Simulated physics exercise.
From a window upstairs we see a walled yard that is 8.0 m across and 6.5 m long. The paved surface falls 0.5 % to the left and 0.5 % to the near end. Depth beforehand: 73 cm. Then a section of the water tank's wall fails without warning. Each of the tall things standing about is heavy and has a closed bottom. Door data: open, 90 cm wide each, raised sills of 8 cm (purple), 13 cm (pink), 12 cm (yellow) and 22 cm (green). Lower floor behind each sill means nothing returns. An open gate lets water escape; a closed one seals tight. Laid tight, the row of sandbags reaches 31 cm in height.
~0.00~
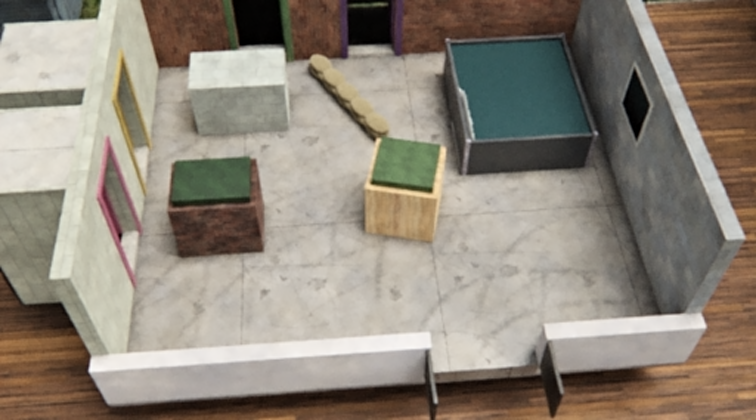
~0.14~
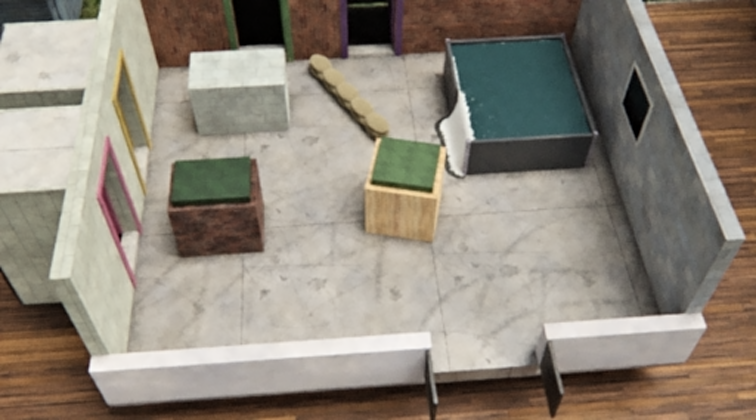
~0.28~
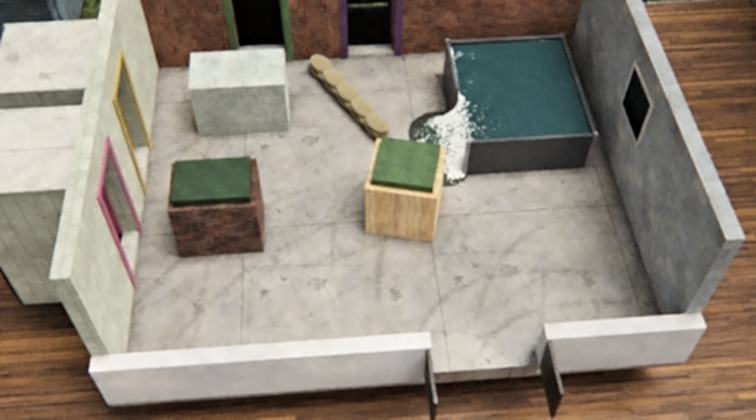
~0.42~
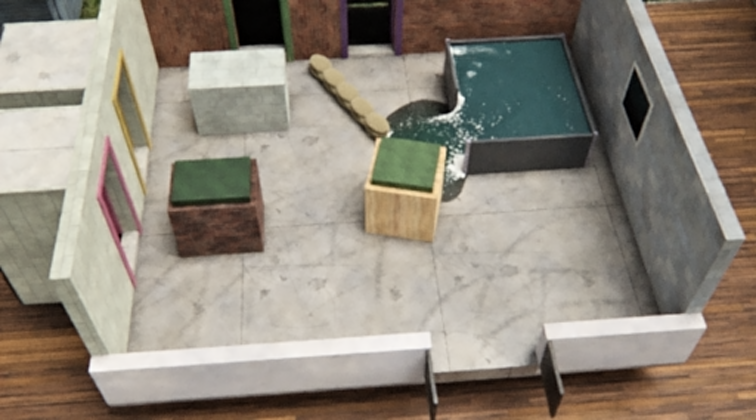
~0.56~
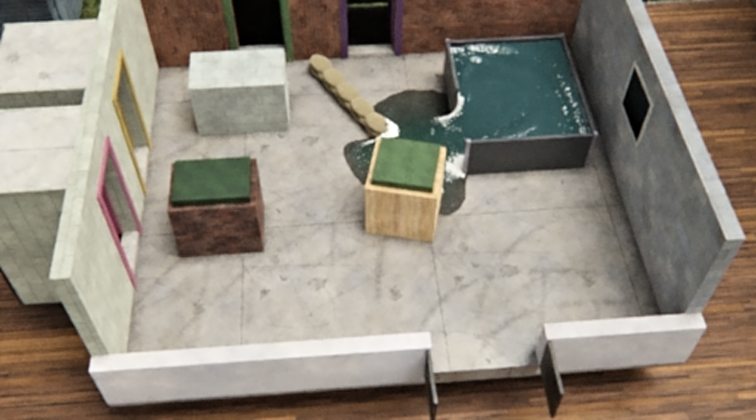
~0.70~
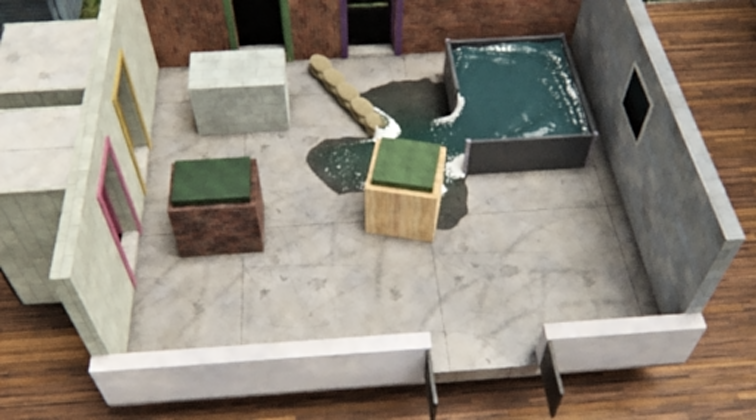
Dark green water burst through the left side of a tank in a walled yard, foamed onto the pale paving, then spread left around a wooden block and against a row of sandbags.
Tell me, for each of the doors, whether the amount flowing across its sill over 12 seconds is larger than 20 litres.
Outcome: Purple door: Above the limit. Pink door: Beneath the limit. Yellow door: Above the limit. Green door: Beneath the limit.
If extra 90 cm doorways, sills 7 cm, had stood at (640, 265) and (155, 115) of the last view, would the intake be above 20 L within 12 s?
Door 1: Limit not reached; door 2: Limit broken.
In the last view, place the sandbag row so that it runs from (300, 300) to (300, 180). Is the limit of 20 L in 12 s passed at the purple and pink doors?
Against the limit, the purple door stays within it and the pink door stays within it.
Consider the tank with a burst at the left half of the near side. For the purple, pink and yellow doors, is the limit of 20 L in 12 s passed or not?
Then: Purple below, pink under, yellow below.
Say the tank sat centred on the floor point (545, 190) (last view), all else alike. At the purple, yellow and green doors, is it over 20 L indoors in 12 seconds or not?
Against that limit: Purple above, yellow below, green not over.
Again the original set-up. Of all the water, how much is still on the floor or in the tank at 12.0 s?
About 86 percent of the water remains.
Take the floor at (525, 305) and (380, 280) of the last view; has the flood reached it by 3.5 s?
Soaked, untouched.
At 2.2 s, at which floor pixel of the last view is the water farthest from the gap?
I'd put it close to (136, 274).
After 1.4 s water covers 25 % of the floor and is deepest (48 cm) near (403, 185); purple door 2 cm at the sill, 0 L in, pink door not reached, yellow door not reached, green door not reached.
After 2.2 s water covers 40 % of the floor and is deepest (38 cm) near (403, 185); purple door 7 cm at the sill, 35 L in, pink door 4 cm at the sill, 0 L in, yellow door 26 cm at the sill, 9 L in, green door 2 cm at the sill, 0 L in.
After 3.5 s water covers 60 % of the floor and is deepest (30 cm) near (150, 153); purple door 15 cm at the sill, 104 L in, pink door 6 cm at the sill, 0 L in, yellow door 26 cm at the sill, 137 L in, green door 11 cm at the sill, 0 L in.
After 7.0 s water covers 80 % of the floor and is deepest (22 cm) near (322, 86); purple door 10 cm at the sill, 183 L in, pink door 7 cm at the sill, 0 L in, yellow door 14 cm at the sill, 196 L in, green door 15 cm at the sill, 0 L in.
After 12.0 s water covers 95 % of the floor and is deepest (15 cm) near (124, 380); purple door 6 cm at the sill, 199 L in, pink door 8 cm at the sill, 0 L in, yellow door 9 cm at the sill, 203 L in, green door 9 cm at the sill, 0 L in.
